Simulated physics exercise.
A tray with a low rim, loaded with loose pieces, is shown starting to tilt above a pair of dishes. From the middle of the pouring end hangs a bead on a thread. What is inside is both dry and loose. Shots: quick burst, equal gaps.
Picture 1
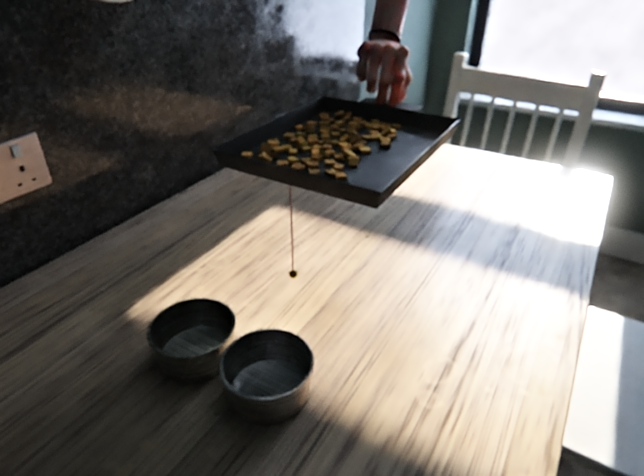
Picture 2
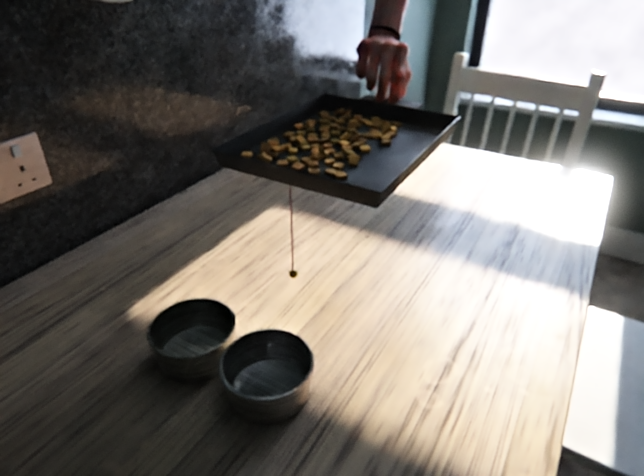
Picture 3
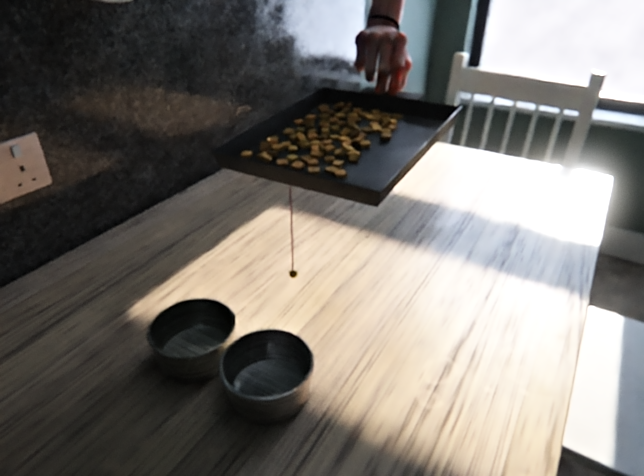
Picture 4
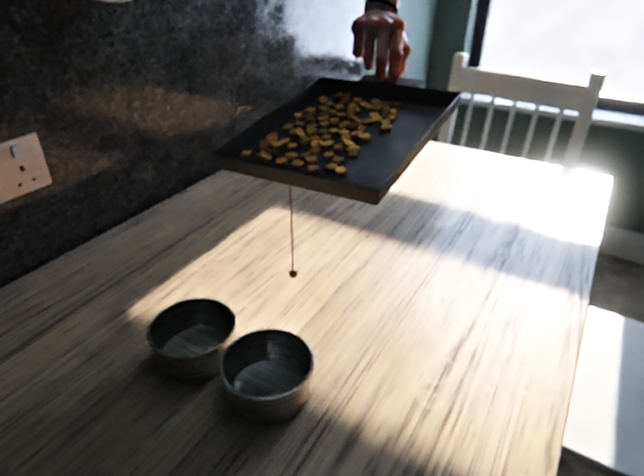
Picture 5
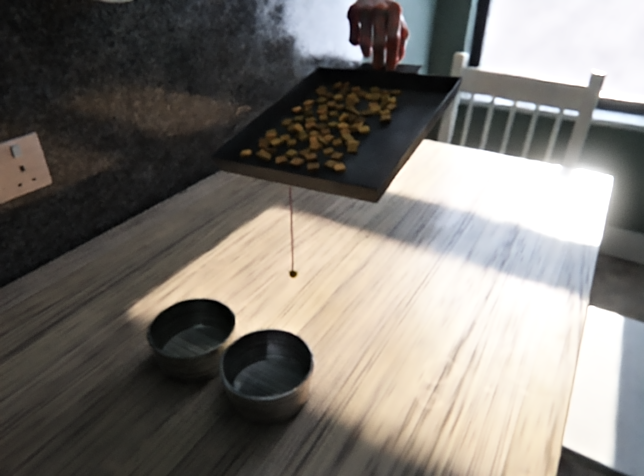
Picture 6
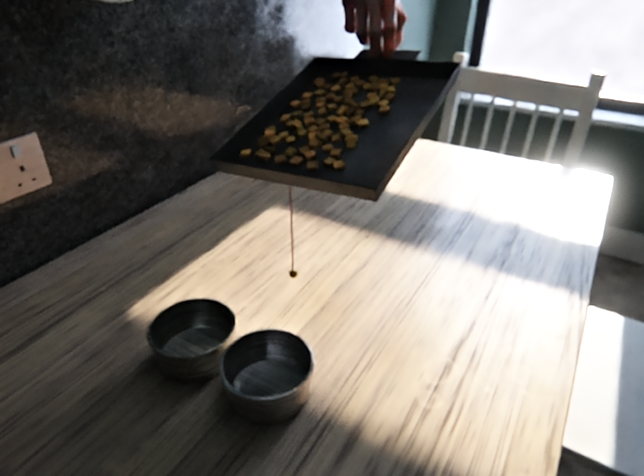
A hand raises the far end of a dark tray of small pieces above two dishes.
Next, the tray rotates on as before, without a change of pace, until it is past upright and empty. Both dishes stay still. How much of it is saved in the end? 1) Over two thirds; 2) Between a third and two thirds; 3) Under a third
3.
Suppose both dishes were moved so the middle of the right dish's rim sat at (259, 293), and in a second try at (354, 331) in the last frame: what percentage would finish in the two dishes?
Roughly 80 per cent, then roughly 10 per cent.
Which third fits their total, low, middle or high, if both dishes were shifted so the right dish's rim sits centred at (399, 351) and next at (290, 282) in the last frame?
First: Less than a third; second: The middle third.
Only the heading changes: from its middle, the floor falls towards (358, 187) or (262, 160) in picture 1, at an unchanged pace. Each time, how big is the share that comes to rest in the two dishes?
That comes to 0 per cent the first time and 0 per cent the second.
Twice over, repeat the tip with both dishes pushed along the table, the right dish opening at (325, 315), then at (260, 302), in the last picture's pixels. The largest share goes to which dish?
First place: The left-hand one. Second place: The left-hand one.
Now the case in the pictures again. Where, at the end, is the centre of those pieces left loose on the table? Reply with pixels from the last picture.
I'd mark it at about (218, 306).
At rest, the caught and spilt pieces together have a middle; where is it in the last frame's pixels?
Once nothing moves, the middle sits near (218, 306).
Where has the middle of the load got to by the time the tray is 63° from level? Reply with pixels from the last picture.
Load centre: Approx. (254, 151).
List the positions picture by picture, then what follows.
In the first frame, corners of the pouring end at (219, 148) and (378, 189), level; middle of the load at (335, 143), cereal squares; left dish at (164, 364); right dish at (240, 405); bead on its thread at (293, 274).
In the second frame, corners of the pouring end at (218, 149) and (378, 189), level; middle of the load at (335, 142).
In the third frame, corners of the pouring end at (218, 150) and (377, 188), tipped barely, lowest at the left corner; middle of the load at (335, 138).
In the fourth frame, corners of the pouring end at (217, 152) and (376, 186), tipped a little, lowest at the left corner; middle of the load at (334, 131).
In the fifth frame, corners of the pouring end at (216, 155) and (375, 185), tipped a little, lowest at the left corner; middle of the load at (333, 125).
In the sixth frame, corners of the pouring end at (216, 157) and (373, 184), tipped clearly, lowest at the left corner; middle of the load at (332, 119); left dish at (164, 364); right dish at (240, 405).
Soon, tray tipped steeply; nearly all on the tray; a stray few in the air.
A while on, tray tipped past a quarter turn; most on the tray; a small part outside both; a small part in the air.
Towards the end, tray tipped past a quarter turn; a stray few in the left dish; nearly all outside both.
Finally, tray tipped past a quarter turn; none in the right dish; a stray few in the left dish; nearly all outside both.
